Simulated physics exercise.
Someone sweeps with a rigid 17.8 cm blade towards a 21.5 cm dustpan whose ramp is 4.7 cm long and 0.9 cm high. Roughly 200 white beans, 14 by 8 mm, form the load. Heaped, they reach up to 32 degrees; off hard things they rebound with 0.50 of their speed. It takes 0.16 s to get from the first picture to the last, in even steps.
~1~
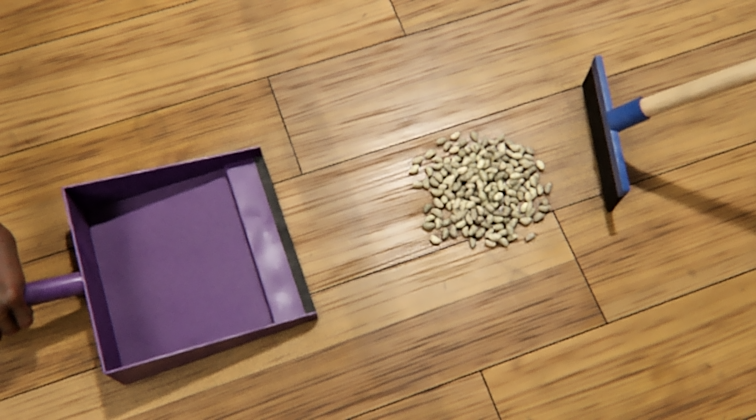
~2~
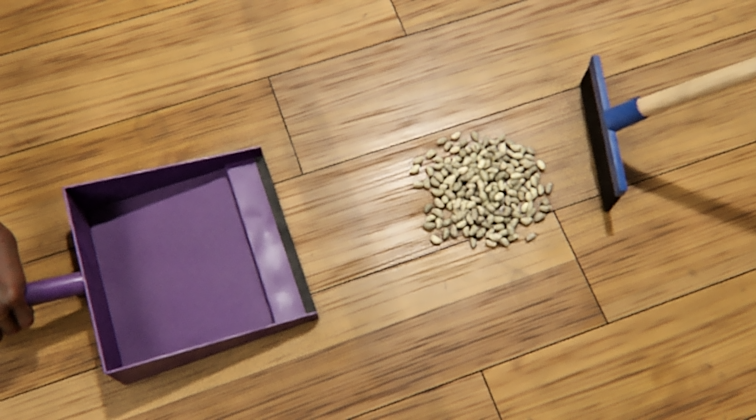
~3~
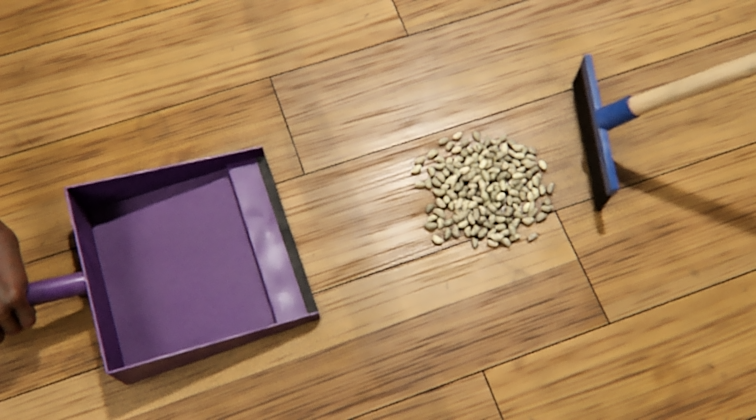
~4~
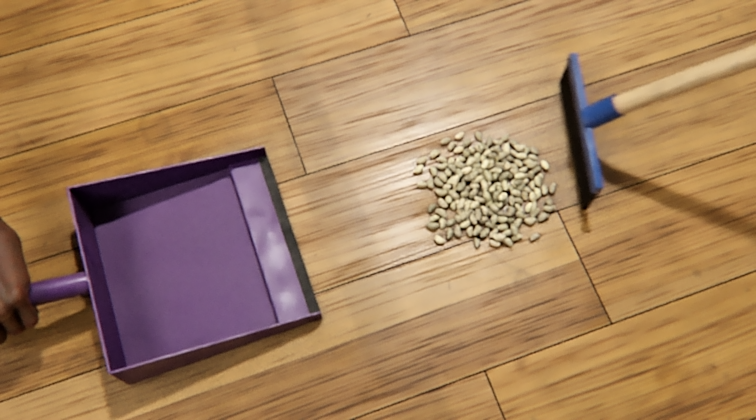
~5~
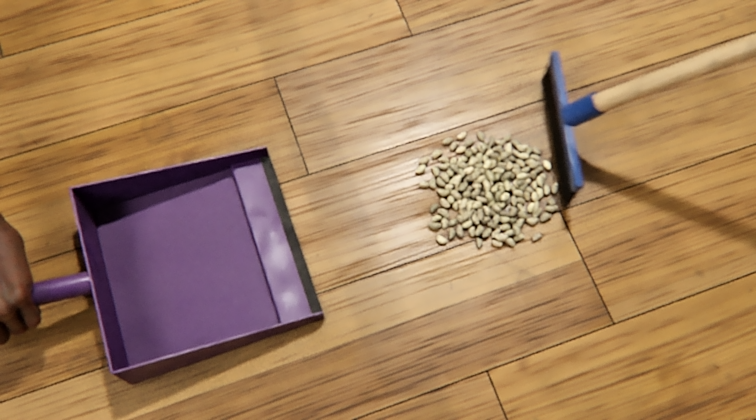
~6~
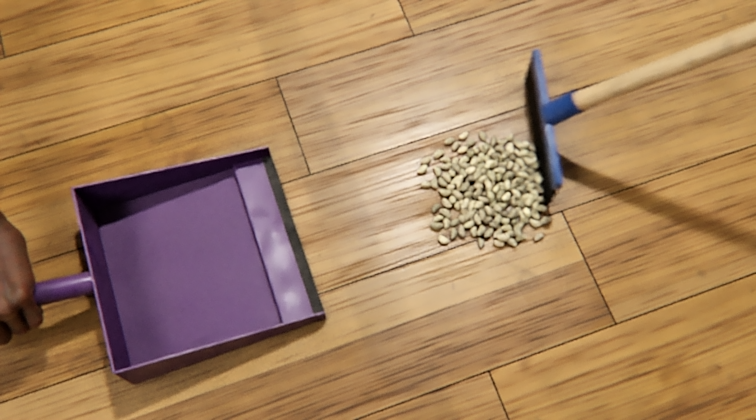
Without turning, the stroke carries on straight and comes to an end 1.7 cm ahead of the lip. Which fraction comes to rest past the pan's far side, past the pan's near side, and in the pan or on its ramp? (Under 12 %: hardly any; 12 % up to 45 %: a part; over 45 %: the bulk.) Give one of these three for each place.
Far side: A decent share; near side: A scattering; pan: A scattering.
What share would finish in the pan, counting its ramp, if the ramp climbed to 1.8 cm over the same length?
Estimate with the new ramp: Some 5 in a hundred.
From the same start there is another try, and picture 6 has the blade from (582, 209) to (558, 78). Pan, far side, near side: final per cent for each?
Final per cent - pan 25, far 5, near 10.
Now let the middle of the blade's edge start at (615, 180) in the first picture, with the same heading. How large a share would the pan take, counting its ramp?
Something close to 20 percent.
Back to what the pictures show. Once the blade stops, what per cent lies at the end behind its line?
Close to 55 percent.
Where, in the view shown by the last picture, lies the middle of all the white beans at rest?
In the last view, approximately (307, 216).
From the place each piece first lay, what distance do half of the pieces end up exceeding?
That distance is around 20 cm.
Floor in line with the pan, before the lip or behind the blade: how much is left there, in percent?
That comes to near 60 percent.
Then, 0.19 s after the last picture, middle of the blade 18 cm from the lip; 0 % over the lip, far side 5 %, near side 0 %.
Then, 0.32 s after the last picture, middle of the blade 8 cm from the lip; 0 % over the lip, far side 20 %, near side 5 %.
Then, 0.58 s after the last picture, middle of the blade 4 cm from the lip; 10 % over the lip, far side 30 %, near side 5 %.
In the end, far side 30 %, near side 5 %, pan 5 %, in front of the lip or behind the blade 60 %.
